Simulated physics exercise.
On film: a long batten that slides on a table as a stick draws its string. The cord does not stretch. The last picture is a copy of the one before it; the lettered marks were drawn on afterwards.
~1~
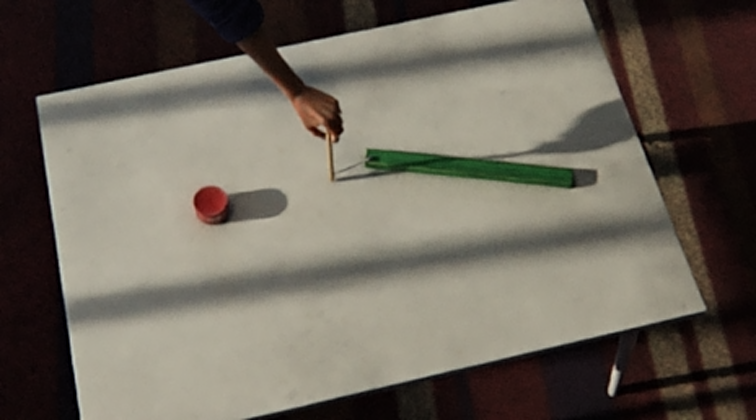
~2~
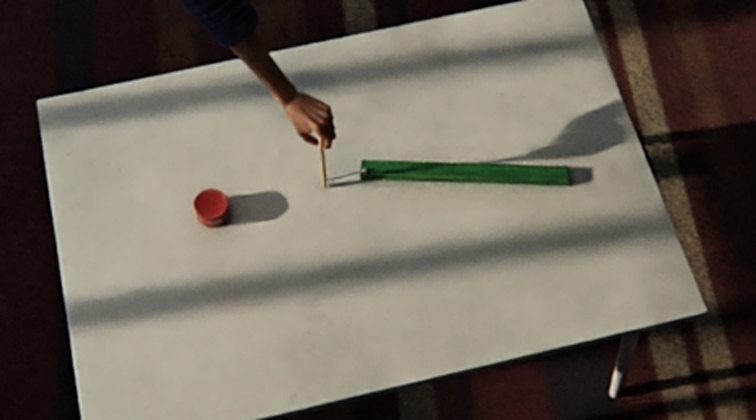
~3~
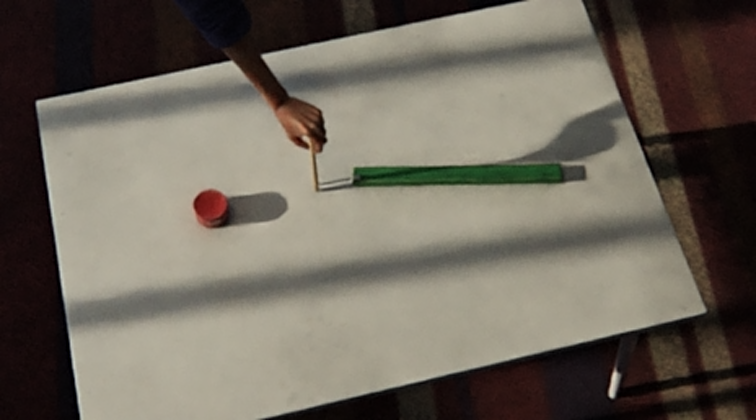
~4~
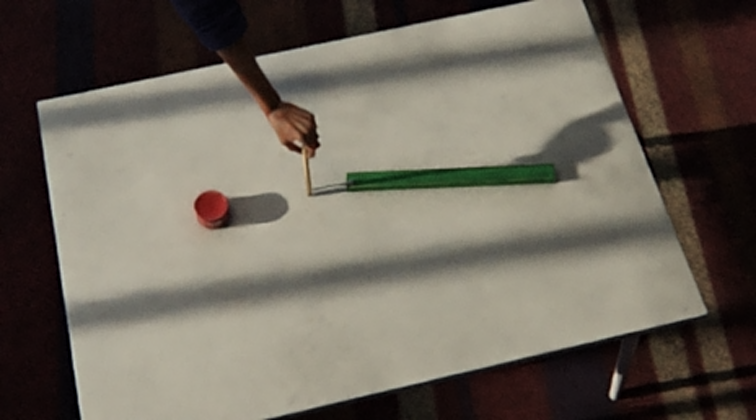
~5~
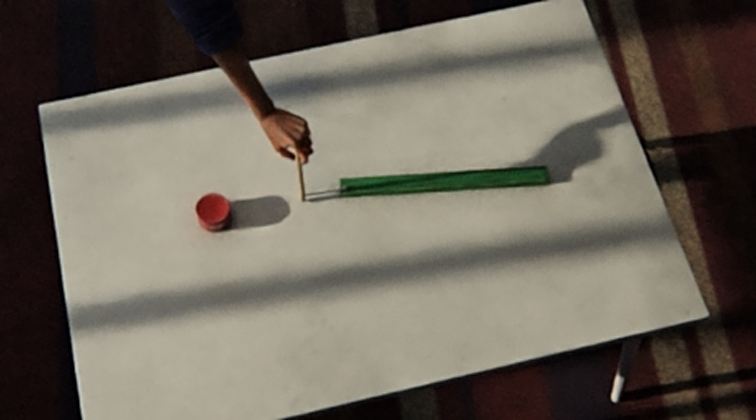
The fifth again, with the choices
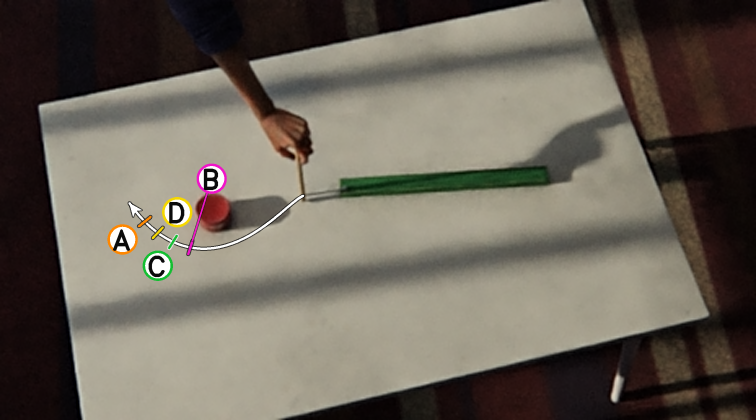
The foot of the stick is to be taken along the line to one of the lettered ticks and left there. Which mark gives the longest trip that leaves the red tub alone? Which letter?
Stop at B.
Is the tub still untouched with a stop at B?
Yes.
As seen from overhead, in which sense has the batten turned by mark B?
Anticlockwise.
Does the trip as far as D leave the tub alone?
For that mark, no.
On the marked copy, A at (145, 222); B at (190, 248); C at (173, 242); D at (158, 233); the route from (303, 196) via (213, 248) to (129, 203).
With B. Early on, foot of the stick (268, 224), middle of the batten (407, 189).
Further on, foot of the stick (230, 245), middle of the batten (368, 202).
At the end, foot of the stick (190, 248), middle of the batten (331, 212); nothing has been touched.
As for the rest, A is too far, the tub has been hit; C is too far, the tub has been hit; D is too far, the tub has been hit.
